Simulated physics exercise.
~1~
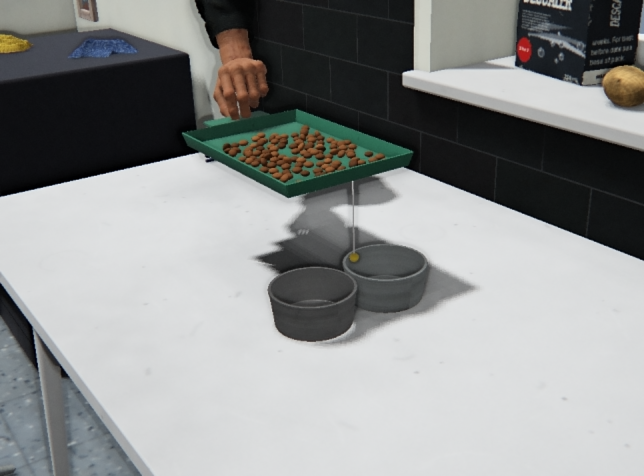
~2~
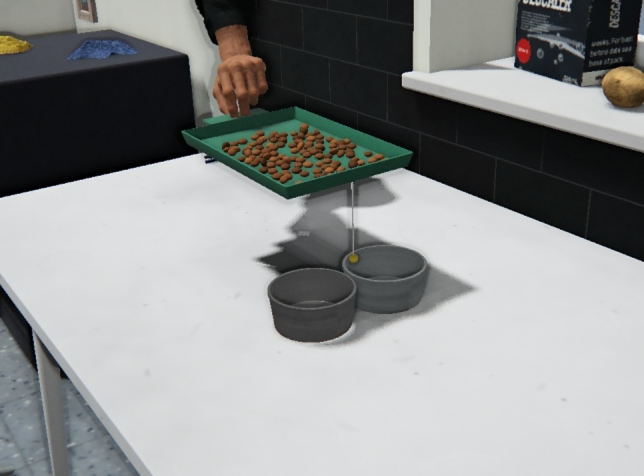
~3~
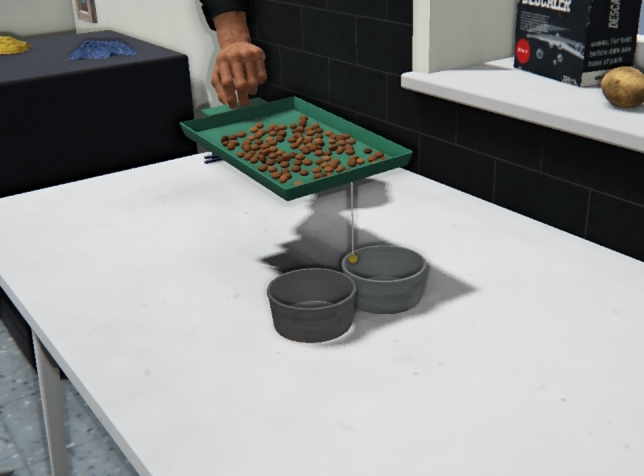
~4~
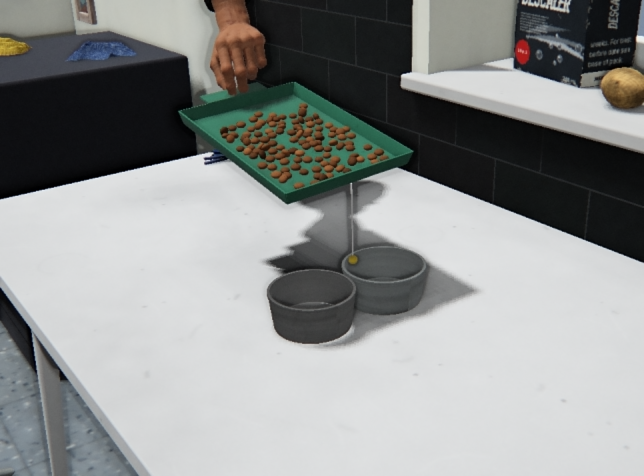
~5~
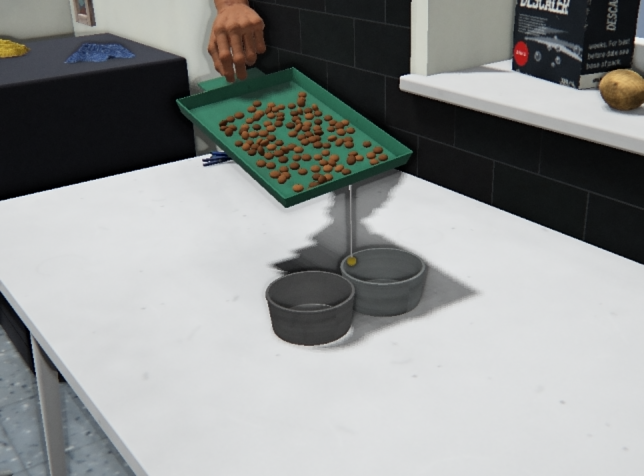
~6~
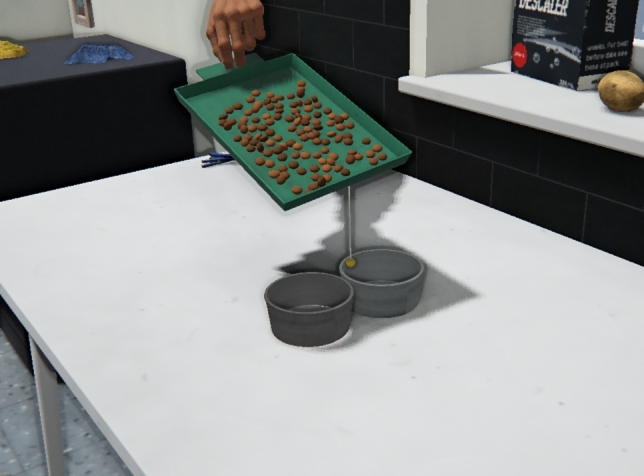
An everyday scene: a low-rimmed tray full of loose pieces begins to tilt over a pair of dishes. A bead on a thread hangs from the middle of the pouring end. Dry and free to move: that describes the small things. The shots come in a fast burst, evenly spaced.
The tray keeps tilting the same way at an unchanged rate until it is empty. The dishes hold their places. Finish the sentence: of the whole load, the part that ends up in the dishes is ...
... more than half.
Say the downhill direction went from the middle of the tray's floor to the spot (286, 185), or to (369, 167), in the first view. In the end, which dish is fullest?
In turn: The dish on the left; the right dish.
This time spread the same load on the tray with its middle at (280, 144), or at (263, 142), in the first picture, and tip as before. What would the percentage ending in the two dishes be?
Around 60 then around 50 per cent.
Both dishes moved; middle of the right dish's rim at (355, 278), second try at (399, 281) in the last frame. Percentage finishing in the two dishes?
About 80 per cent, then about 90 per cent.
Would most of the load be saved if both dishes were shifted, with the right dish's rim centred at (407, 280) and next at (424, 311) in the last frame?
Try 1: In excess of half; try 2: Not up to half.
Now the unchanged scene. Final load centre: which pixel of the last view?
Close to (312, 326) in the last view.
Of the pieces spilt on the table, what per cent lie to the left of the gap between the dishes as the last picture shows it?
Close to 50 %.
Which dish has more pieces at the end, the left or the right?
Answer: The one at left.
Shortly afterwards, tray tipped steeply; the bulk on the tray; a little in the air.
Next, tray tipped past a quarter turn; a little on the tray; near half in the left dish; only a few in the right dish; near a quarter outside both; near a quarter in the air.
Some moments later, tray tipped past a quarter turn; the bulk in the left dish; near a quarter outside both.
In the end, tray tipped past a quarter turn; the bulk in the left dish; none at all in the right dish; near a quarter outside both.
